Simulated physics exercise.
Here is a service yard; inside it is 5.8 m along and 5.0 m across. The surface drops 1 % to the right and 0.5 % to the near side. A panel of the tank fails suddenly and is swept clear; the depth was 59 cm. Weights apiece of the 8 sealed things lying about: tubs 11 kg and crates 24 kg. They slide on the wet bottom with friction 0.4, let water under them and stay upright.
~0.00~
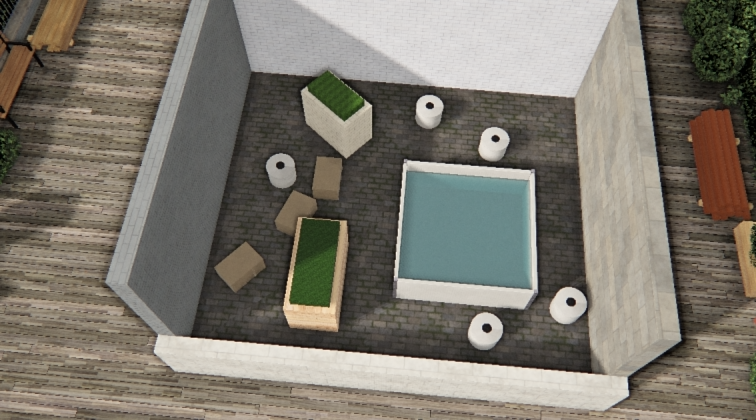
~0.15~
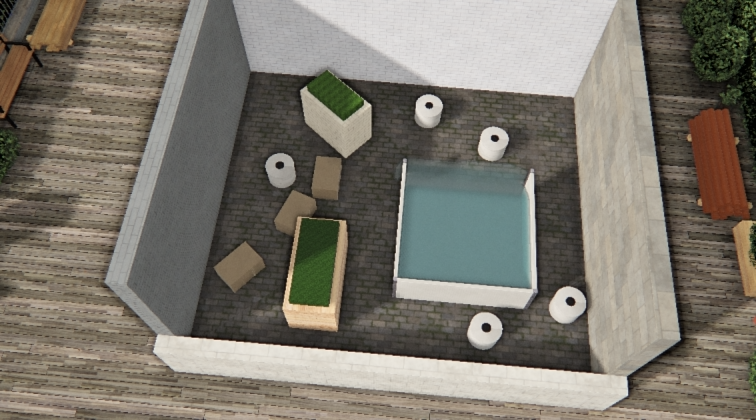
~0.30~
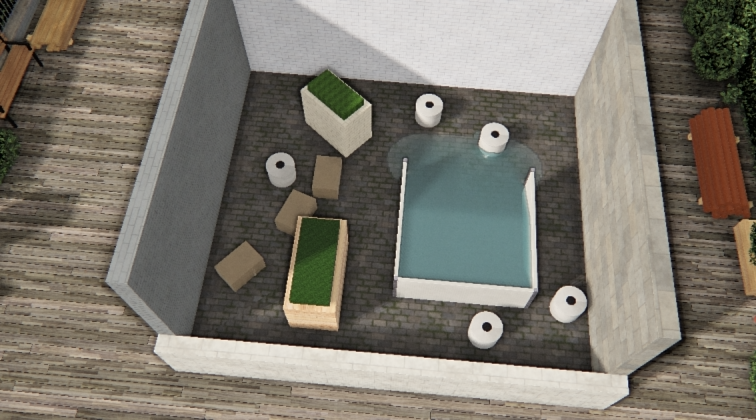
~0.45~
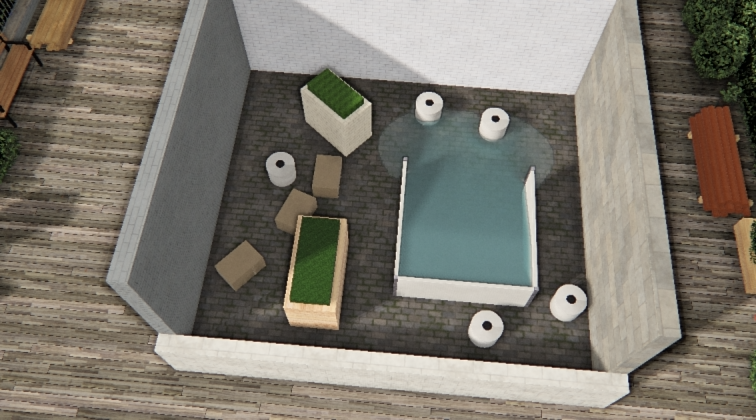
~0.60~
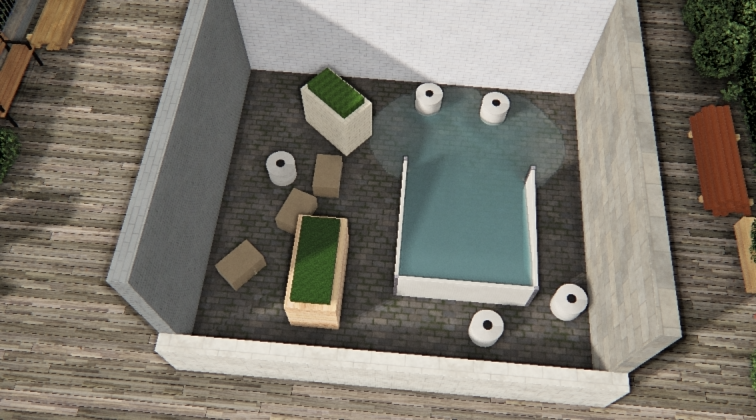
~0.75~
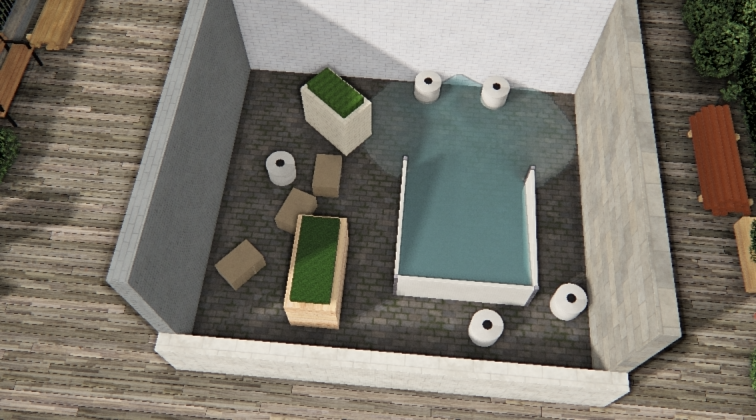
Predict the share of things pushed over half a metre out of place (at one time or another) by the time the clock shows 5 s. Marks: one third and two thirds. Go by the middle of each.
Share: From one to two thirds.
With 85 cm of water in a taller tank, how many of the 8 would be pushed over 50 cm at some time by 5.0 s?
In that case 6 of them.
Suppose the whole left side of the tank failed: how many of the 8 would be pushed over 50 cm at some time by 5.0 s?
Then 7.
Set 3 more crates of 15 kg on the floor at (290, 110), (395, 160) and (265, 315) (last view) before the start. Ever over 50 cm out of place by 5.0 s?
In that order: Over, more, under.
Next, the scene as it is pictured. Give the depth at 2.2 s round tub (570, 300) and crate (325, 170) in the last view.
About 0 and 0 cm.
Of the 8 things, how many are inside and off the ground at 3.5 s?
2 of them.
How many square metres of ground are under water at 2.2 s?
About 13 m2.
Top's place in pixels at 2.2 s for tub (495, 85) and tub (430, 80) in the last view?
Near (564, 105) and (342, 78).
After 1.1 s 2 of 8 are over 50 cm from their spots; 2 afloat.
After 2.2 s 2 of 8 are over 50 cm from their spots; 2 afloat.
After 3.5 s 3 of 8 are over 50 cm from their spots; 2 afloat.
After 5.0 s 3 of 8 are over 50 cm from their spots, and 3 have been at some point; 3 afloat.
